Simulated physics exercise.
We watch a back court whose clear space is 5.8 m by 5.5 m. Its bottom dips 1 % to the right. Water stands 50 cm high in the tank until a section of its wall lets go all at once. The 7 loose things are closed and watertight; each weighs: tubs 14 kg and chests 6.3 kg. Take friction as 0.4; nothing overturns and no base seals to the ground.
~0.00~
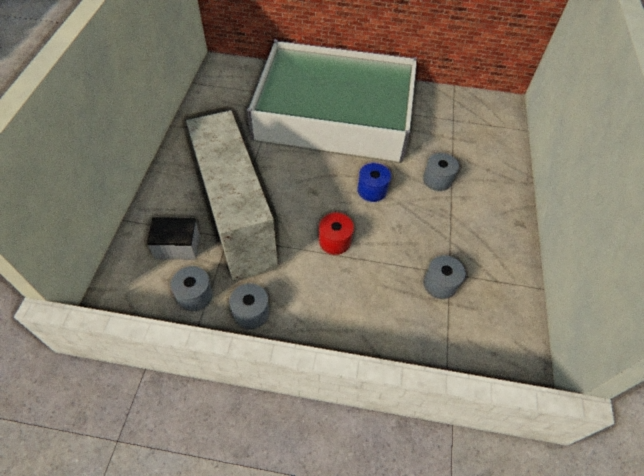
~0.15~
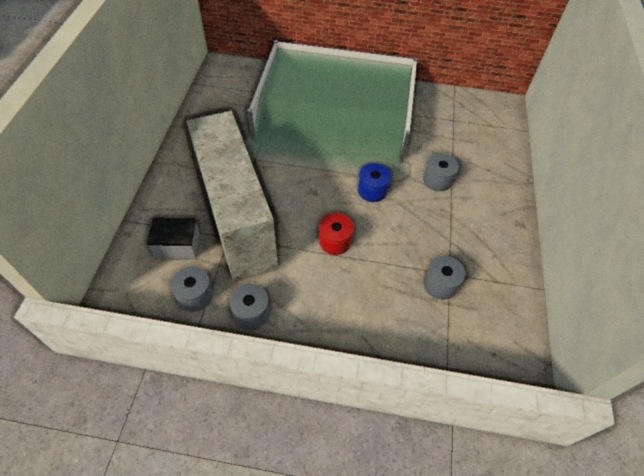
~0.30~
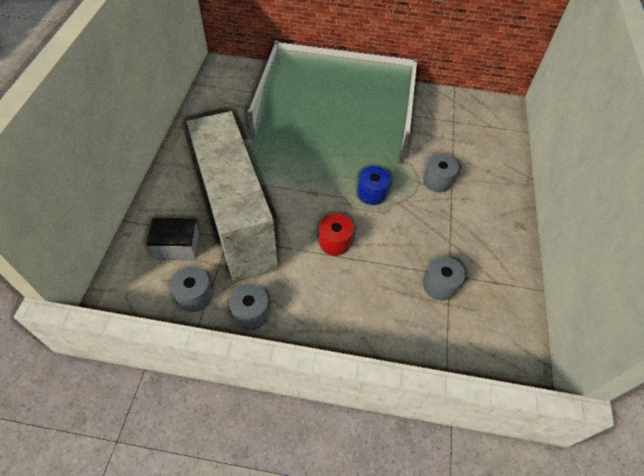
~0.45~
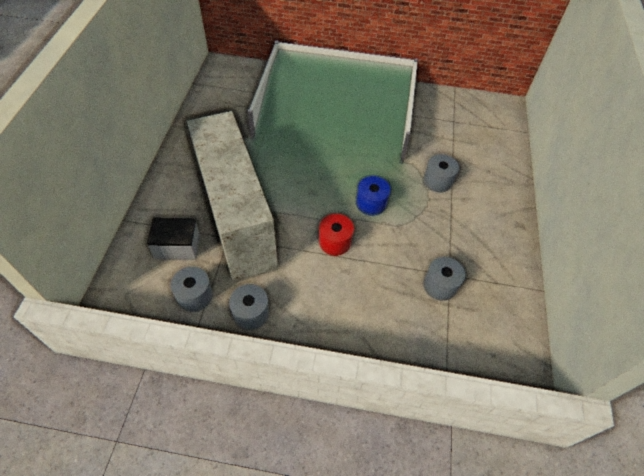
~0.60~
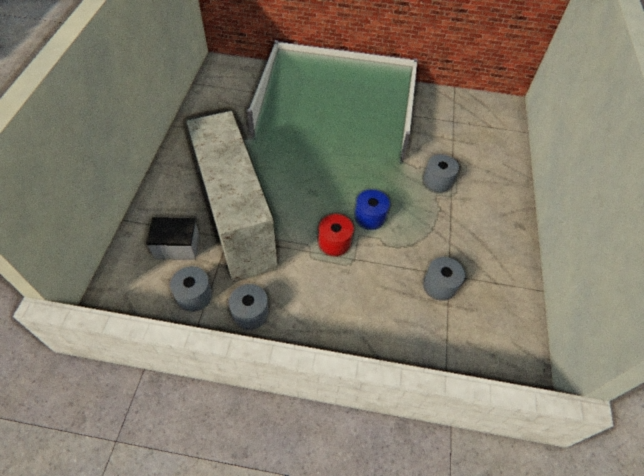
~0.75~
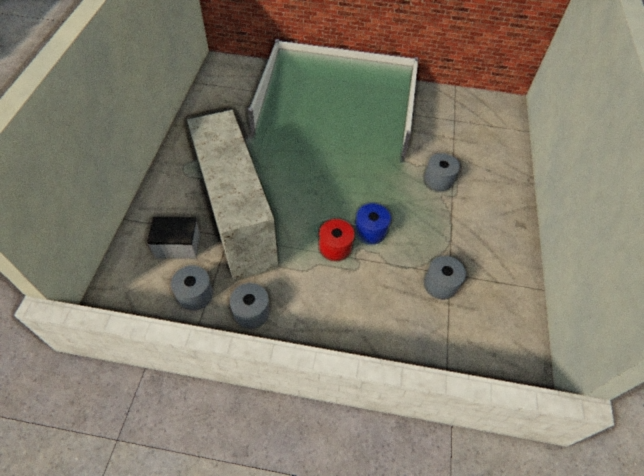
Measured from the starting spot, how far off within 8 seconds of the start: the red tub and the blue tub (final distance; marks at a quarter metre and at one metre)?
The red tub travels far; the blue tub travels far.
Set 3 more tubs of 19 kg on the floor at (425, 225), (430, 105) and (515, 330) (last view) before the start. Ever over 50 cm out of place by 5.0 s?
In that order: More, short of it, more.
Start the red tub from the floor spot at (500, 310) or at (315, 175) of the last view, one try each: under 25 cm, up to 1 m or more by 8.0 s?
In that order: It gets carried off; it ends far away.
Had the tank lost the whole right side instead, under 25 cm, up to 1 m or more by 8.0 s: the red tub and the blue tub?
Then the red tub stays put, the blue tub barely shifts.
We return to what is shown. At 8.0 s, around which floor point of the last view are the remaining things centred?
Near (353, 185).
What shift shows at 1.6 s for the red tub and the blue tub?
About 140 and 200 cm.
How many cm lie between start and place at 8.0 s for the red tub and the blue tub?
Roughly 350 and 200 cm.
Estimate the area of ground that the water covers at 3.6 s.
Roughly 23 m2.
After 1.6 s the red tub is near (345, 334), 1.5 m from its start, aground; the blue tub is near (406, 312), 2.1 m from its start, aground; 0 afloat.
After 3.6 s the red tub is near (535, 285), 2.5 m from its start, afloat; the blue tub is near (545, 326), 2.9 m from its start, afloat; 3 afloat.
After 5.6 s the red tub is near (502, 92), 3.9 m from its start, afloat; the blue tub is near (492, 143), 1.9 m from its start, aground; 3 afloat.
After 8.0 s the red tub is near (453, 75), 3.7 m from its start, afloat; the blue tub is near (475, 106), 2.2 m from its start, afloat; 5 afloat.
